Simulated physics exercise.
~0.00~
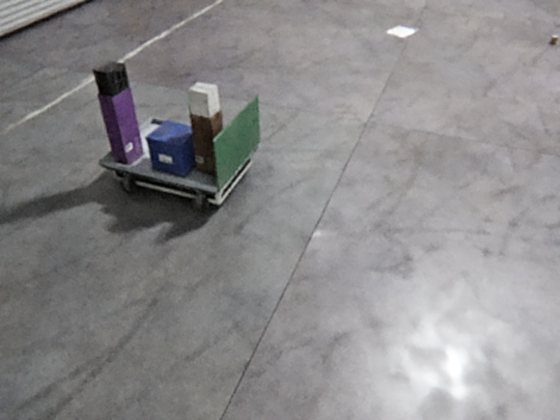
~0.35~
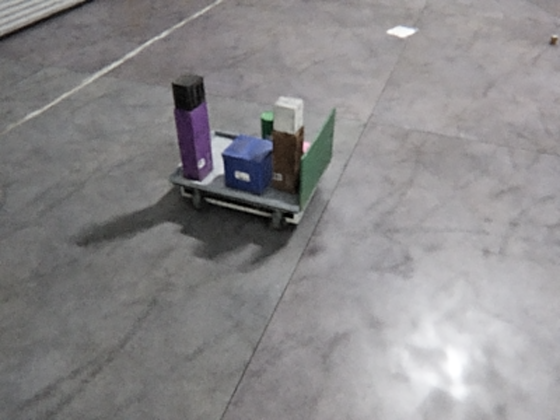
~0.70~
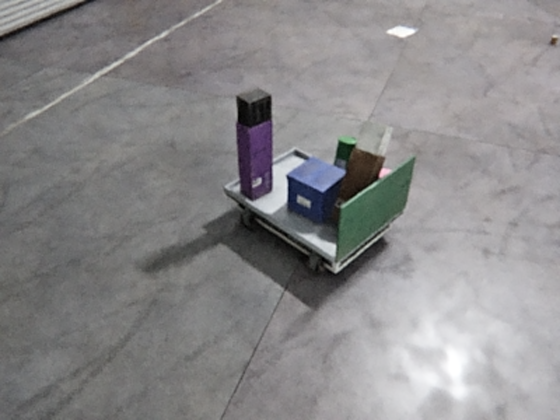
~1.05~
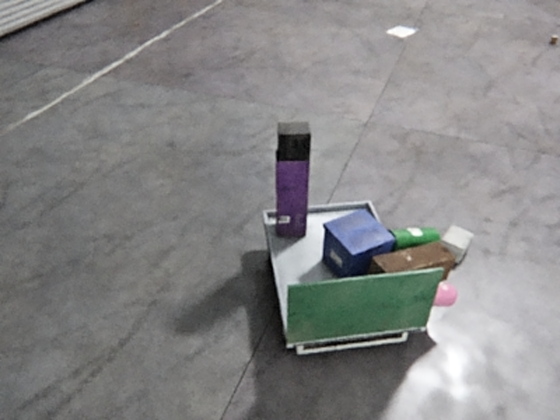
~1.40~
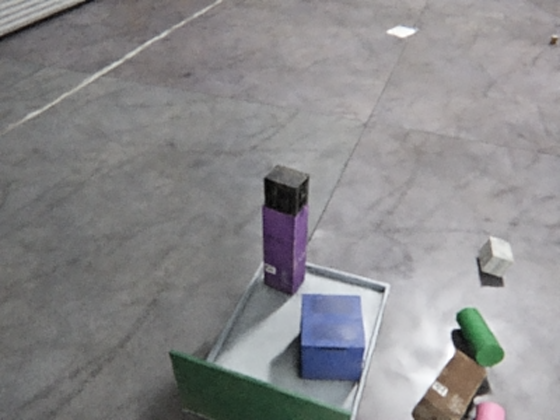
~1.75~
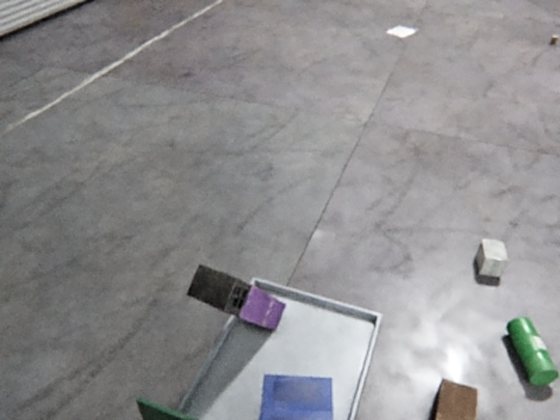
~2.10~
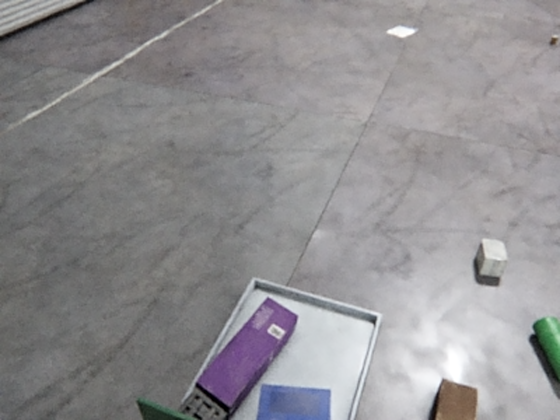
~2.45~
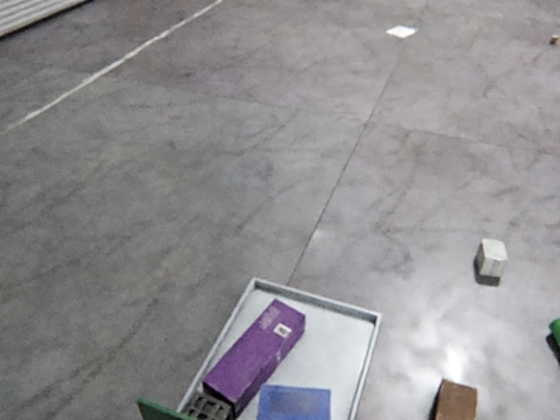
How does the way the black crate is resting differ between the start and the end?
At the start the black crate is upright on top of the purple box. By the end it is lying on its side on the cart's deck.
